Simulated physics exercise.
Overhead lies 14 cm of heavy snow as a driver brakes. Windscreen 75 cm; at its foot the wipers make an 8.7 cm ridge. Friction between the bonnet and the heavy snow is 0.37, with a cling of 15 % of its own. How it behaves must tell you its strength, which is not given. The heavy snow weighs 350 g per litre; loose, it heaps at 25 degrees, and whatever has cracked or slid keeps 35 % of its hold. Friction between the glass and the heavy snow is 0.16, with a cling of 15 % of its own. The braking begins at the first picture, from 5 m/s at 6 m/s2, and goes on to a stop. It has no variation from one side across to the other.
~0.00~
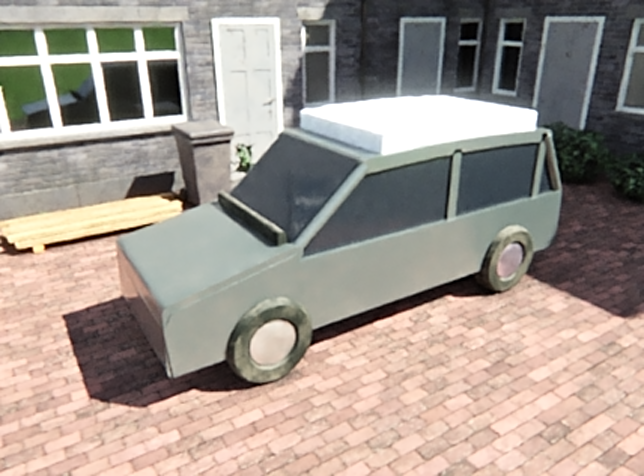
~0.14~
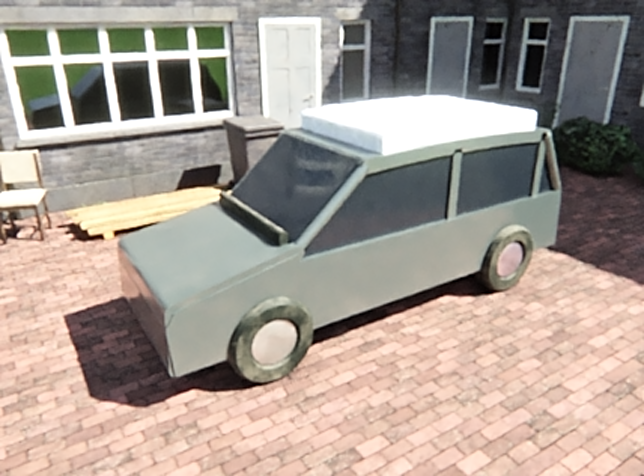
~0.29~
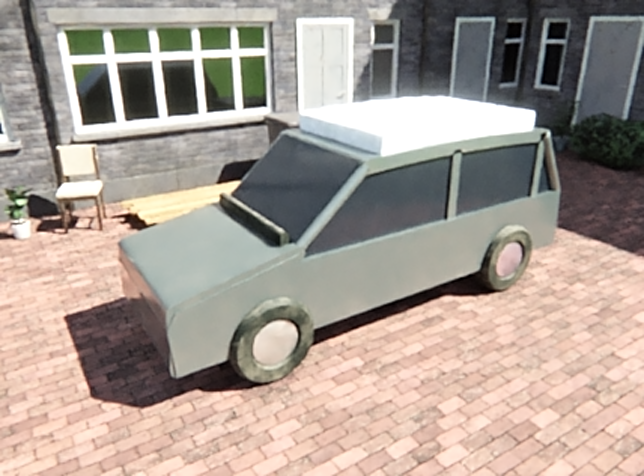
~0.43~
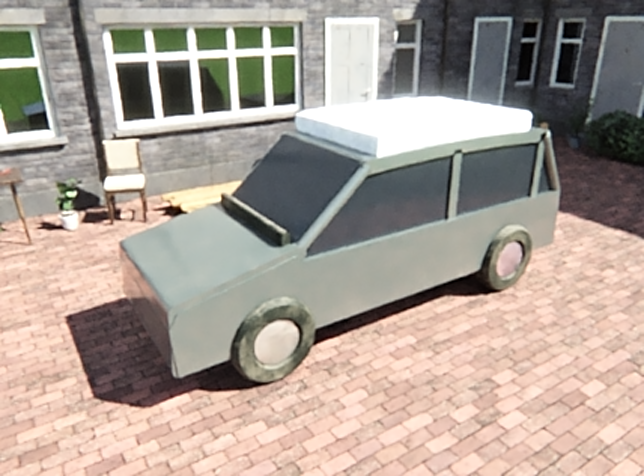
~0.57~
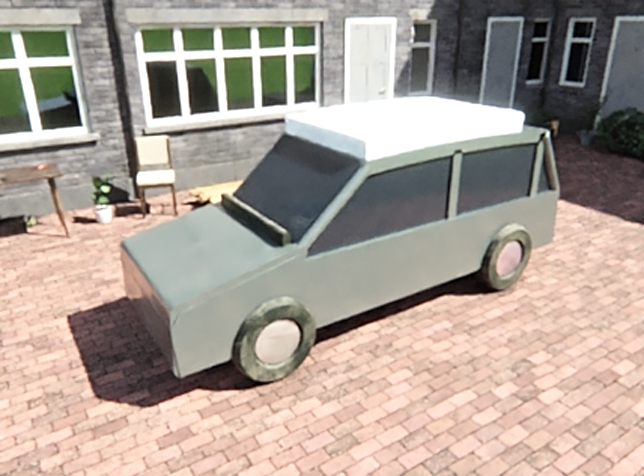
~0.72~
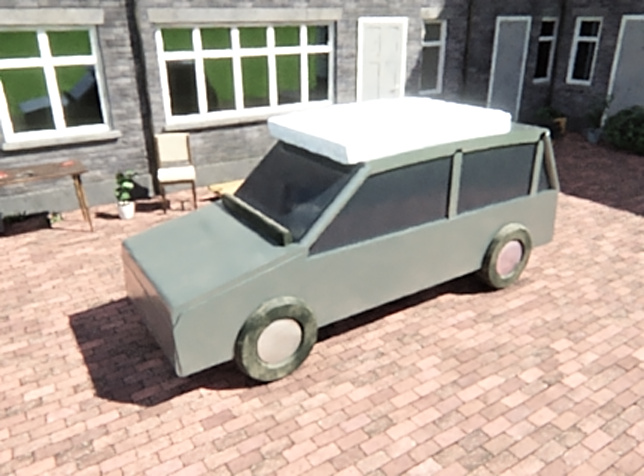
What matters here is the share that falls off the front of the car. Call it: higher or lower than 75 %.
Lower.
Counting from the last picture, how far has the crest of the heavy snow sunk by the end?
By my estimate, near 25 cm.
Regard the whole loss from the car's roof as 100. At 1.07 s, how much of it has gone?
The value is close to 50 %.
After 1.07 s, 49 % of the snow is on the roof, 32 % on the glass, 18 % on the bonnet and none has gone off the nose.
After 1.49 s, 8 % of the snow is on the roof, 36 % on the glass, 56 % on the bonnet and none has gone off the nose.
After 1.91 s, none of the snow is on the roof, 29 % on the glass, 51 % on the bonnet and 20 % has gone off the nose.
After 2.33 s, none of the snow is on the roof, 29 % on the glass, 37 % on the bonnet and 35 % has gone off the nose.
After 3.00 s, none of the snow is on the roof, 28 % on the glass, 36 % on the bonnet and 35 % has gone off the nose.
